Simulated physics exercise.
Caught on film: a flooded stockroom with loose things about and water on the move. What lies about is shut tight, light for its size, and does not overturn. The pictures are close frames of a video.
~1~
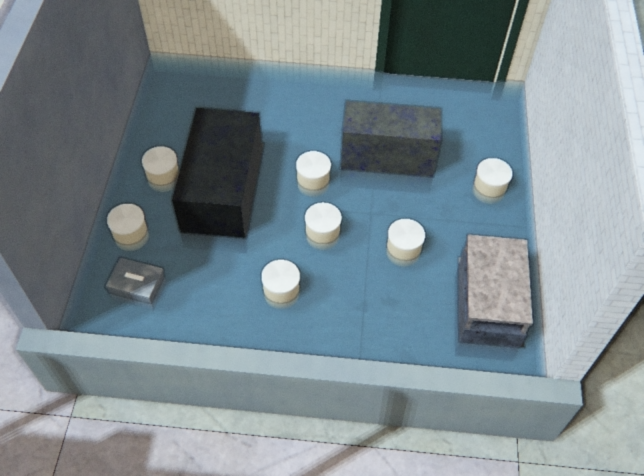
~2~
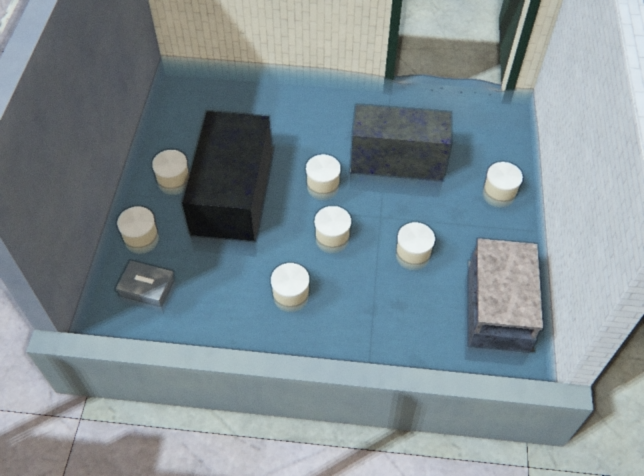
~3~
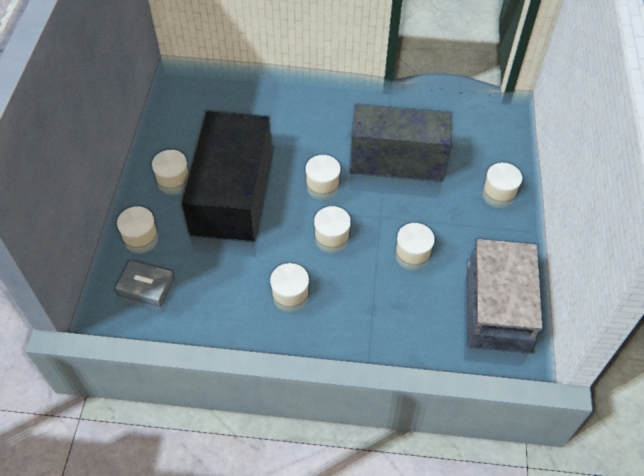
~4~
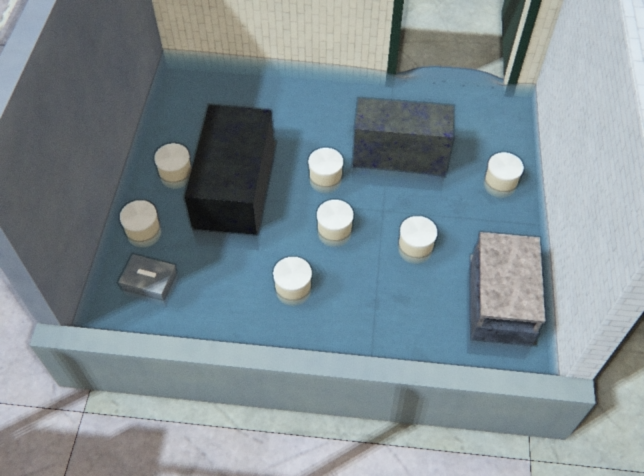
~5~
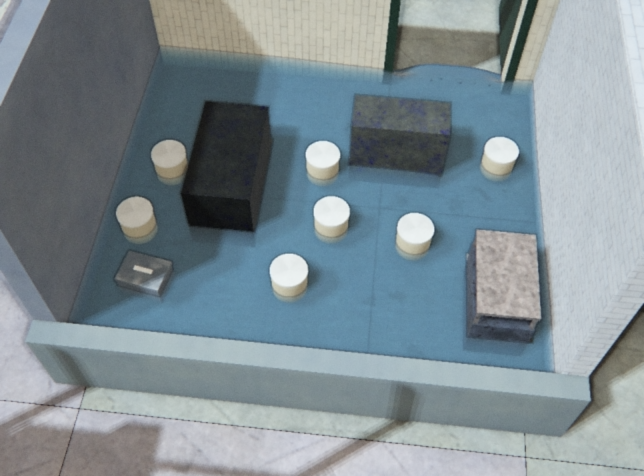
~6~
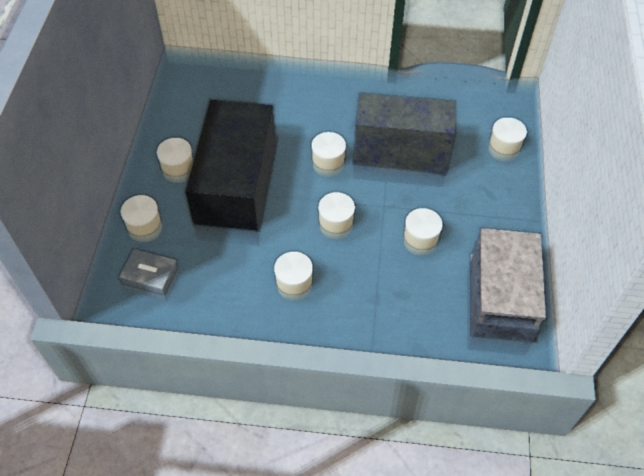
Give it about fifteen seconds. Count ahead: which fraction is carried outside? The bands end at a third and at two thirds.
That comes to from one to two thirds.
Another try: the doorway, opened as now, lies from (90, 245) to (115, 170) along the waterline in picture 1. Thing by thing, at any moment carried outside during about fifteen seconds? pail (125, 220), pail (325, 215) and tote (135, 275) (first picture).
In turn: Washed out, washed out, carried outside.
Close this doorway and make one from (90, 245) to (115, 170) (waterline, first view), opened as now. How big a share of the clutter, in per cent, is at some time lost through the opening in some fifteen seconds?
I make it 60 per cent.
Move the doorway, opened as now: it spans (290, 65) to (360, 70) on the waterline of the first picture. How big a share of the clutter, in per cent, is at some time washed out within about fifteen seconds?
I make it 50 per cent.
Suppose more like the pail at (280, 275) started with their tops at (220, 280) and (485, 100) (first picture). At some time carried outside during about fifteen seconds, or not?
In turn: Still in, gone.
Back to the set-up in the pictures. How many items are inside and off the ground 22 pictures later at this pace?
It comes to 5.
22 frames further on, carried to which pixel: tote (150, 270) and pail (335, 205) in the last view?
Roughly at (188, 264) and (392, 97).
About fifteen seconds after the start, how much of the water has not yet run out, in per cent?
About 44 per cent.
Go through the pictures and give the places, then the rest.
A pail at (495, 172) floats; a pail at (314, 164) floats; 0 of 8 have shifted, in the first frame.
A pail at (505, 175), afloat; a pail at (323, 168) floats; 0 of 8 have shifted, in the second frame.
A pail at (505, 176), afloat; a pail at (323, 168), afloat; 0 of 8 have shifted, in the third frame.
A pail at (506, 166) floats, close to its start; a pail at (326, 161) floats; 1 of 8 have shifted, in the fourth frame.
A pail at (502, 150), afloat, close to its start; a pail at (323, 154), afloat, close to its start; 2 of 8 have shifted, in the fifth frame.
A pail at (510, 130) floats, a stride from its start; a pail at (329, 145) floats, close to its start; 4 of 8 have shifted, in the sixth frame.
A moment on, 0 of 8 are out; 8 afloat.
Next, 2 of 8 are out; 6 afloat.
Later, 3 of 8 are out; 5 afloat.
In the end, 5 of 8 are out; 2 afloat.
